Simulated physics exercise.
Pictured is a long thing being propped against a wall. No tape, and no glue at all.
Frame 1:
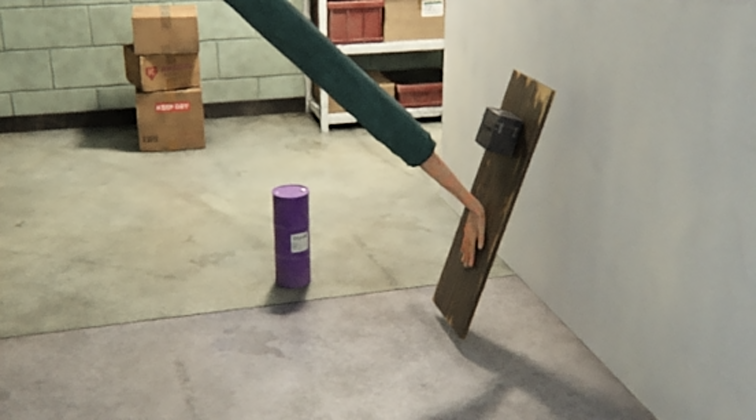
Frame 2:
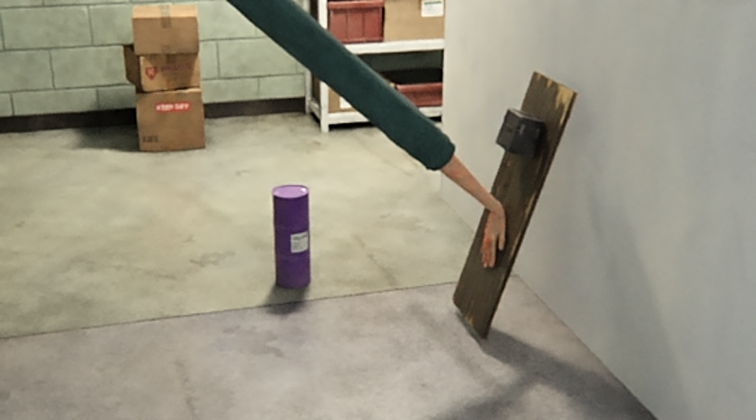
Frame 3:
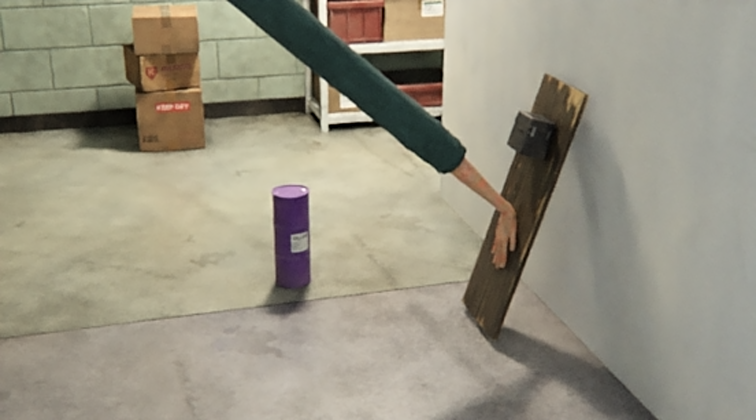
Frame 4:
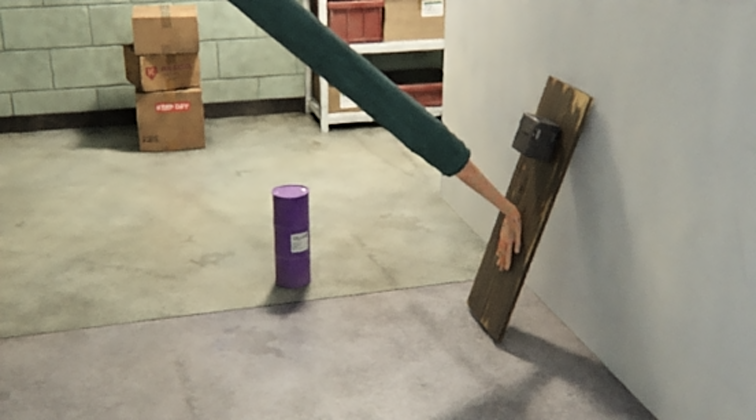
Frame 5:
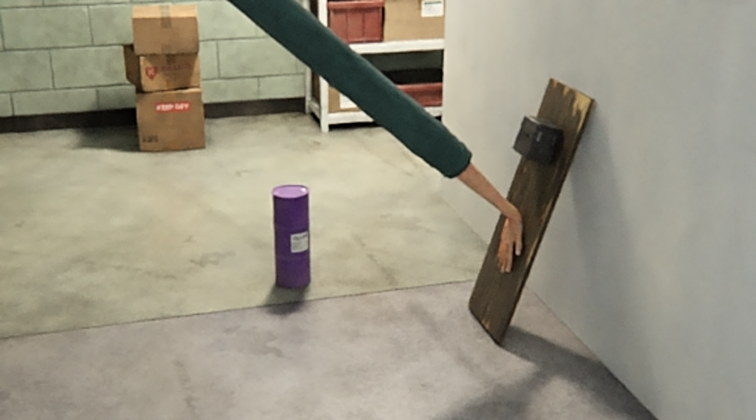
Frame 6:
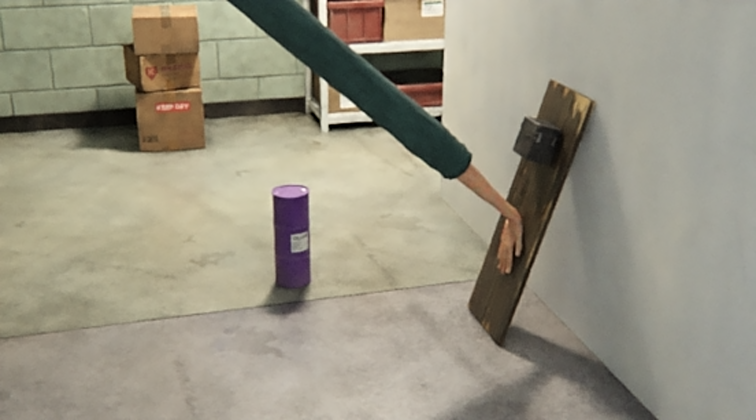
At the start, a green-sleeved arm holds a tilted dark board with a black box near its top, to the right of a purple canister. The hand moves the board a short way right until it leans against the wall, then stays on it while the canister remains still.
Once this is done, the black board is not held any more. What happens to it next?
It stays where it is.
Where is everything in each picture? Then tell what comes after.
Not yet at the wall; black board (489, 204); purple canister (292, 236), in the first frame.
Not yet at the wall; black board (510, 205); purple canister (292, 236), in the second frame.
Not yet at the wall; black board (521, 206); purple canister (292, 236), in the third frame.
Not yet at the wall; black board (525, 208); purple canister (292, 236), in the fourth frame.
Propped up under the hand; black board (526, 210); purple canister (292, 236), in the fifth frame.
Propped up under the hand; black board (526, 211); purple canister (292, 236), in the sixth frame.
Then, 0.40 s later than the last frame, all is still.
Then, 0.90 s later than the last frame, black board resting near (527, 212).
When it is over, both as before. End places, in pixels of the last picture, black board near (527, 212). The board holds.
